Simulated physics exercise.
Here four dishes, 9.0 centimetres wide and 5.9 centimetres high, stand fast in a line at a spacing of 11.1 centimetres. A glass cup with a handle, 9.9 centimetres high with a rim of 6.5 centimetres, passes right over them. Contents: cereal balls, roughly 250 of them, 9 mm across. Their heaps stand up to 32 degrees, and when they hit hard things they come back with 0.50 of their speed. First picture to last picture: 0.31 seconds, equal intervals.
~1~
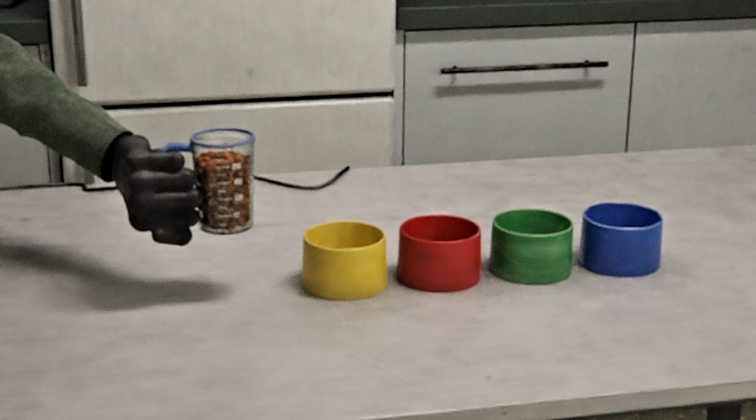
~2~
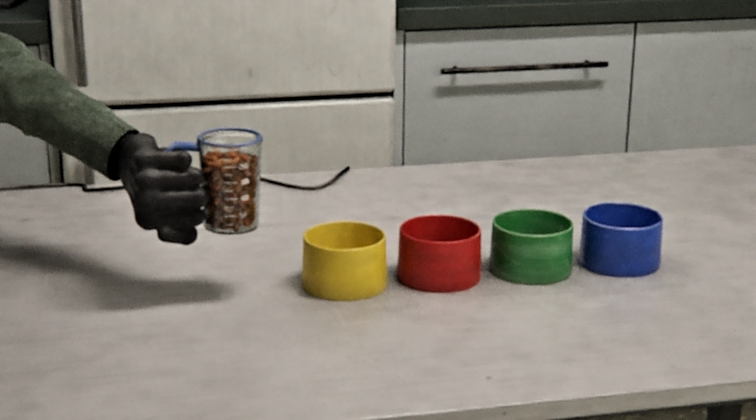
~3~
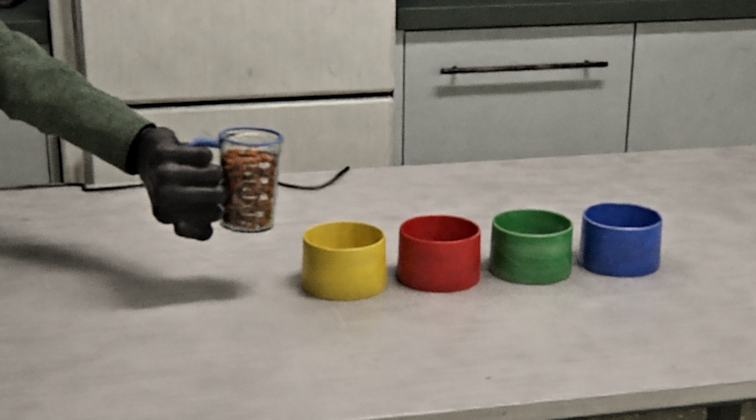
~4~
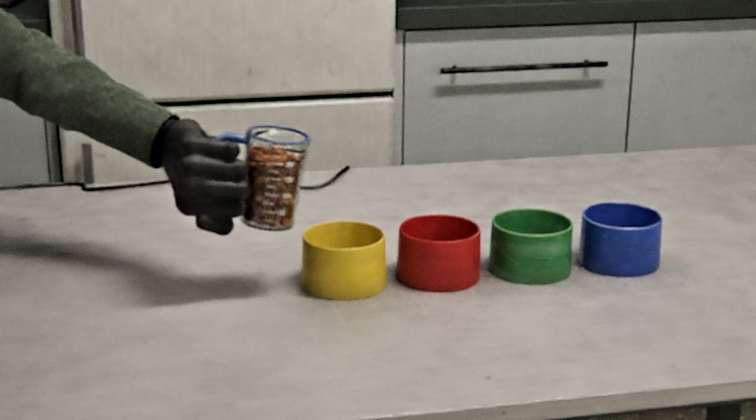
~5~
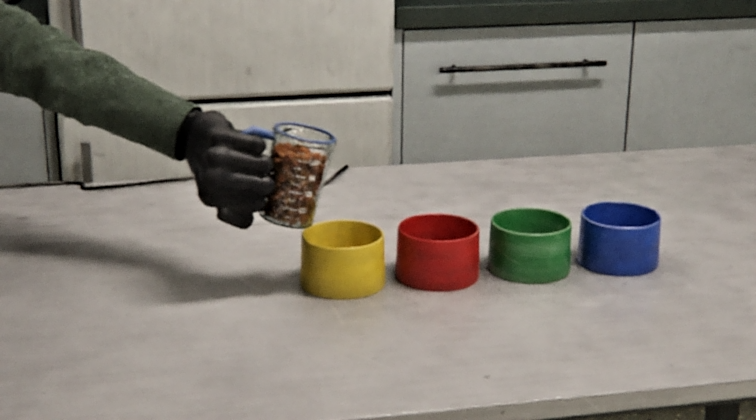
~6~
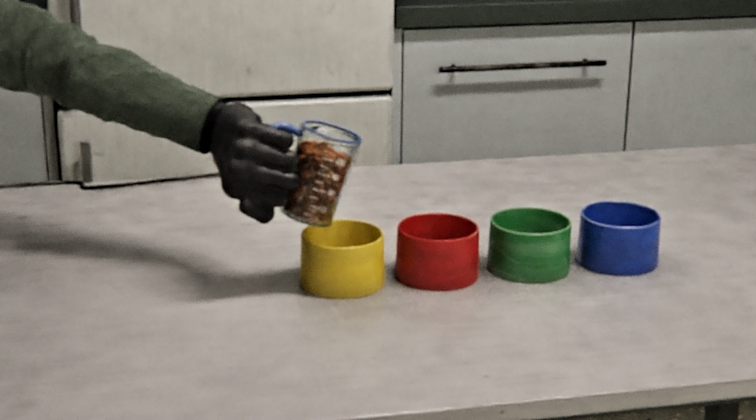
A gloved hand held a clear cup of small orange-brown pieces and moved it right, gradually tilting it, until it was above the yellow dish in a row of yellow, red, green and blue ones.
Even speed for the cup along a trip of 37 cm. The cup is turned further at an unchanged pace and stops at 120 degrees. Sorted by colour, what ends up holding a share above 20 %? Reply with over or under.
Red dish under, blue dish over, green dish under, yellow dish under, counter over.
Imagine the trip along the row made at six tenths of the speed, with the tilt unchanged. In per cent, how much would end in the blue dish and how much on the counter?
Shares: Blue 70, counter 30.
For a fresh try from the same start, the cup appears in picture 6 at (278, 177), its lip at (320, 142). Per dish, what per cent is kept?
Final shares - red 0 %, blue 70 %, green 0 %, yellow 0 %.
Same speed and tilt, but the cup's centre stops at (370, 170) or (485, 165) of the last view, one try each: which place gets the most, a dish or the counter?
On the first run most goes to red, and on the second to green.
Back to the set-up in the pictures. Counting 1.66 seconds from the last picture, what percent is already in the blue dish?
Some 55 per cent.
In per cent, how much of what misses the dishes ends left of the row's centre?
Near 0 percent ends up there.
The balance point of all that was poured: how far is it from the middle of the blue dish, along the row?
About 2 cm, toward lower x.
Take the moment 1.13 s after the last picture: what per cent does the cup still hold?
Near 95 per cent of the load.
Then, 0.68 s after the last picture, tilt 66 degrees; cup holds 100 %.
Then, 1.13 s after the last picture, tilt 97 degrees; cup holds 95 %, blue 5 %.
Then, 1.66 s after the last picture, tilt 120 degrees; cup holds 20 %, blue 55 %.
In the end, red 0 %, blue 65 %, green 0 %, yellow 0 %, counter 35 %.
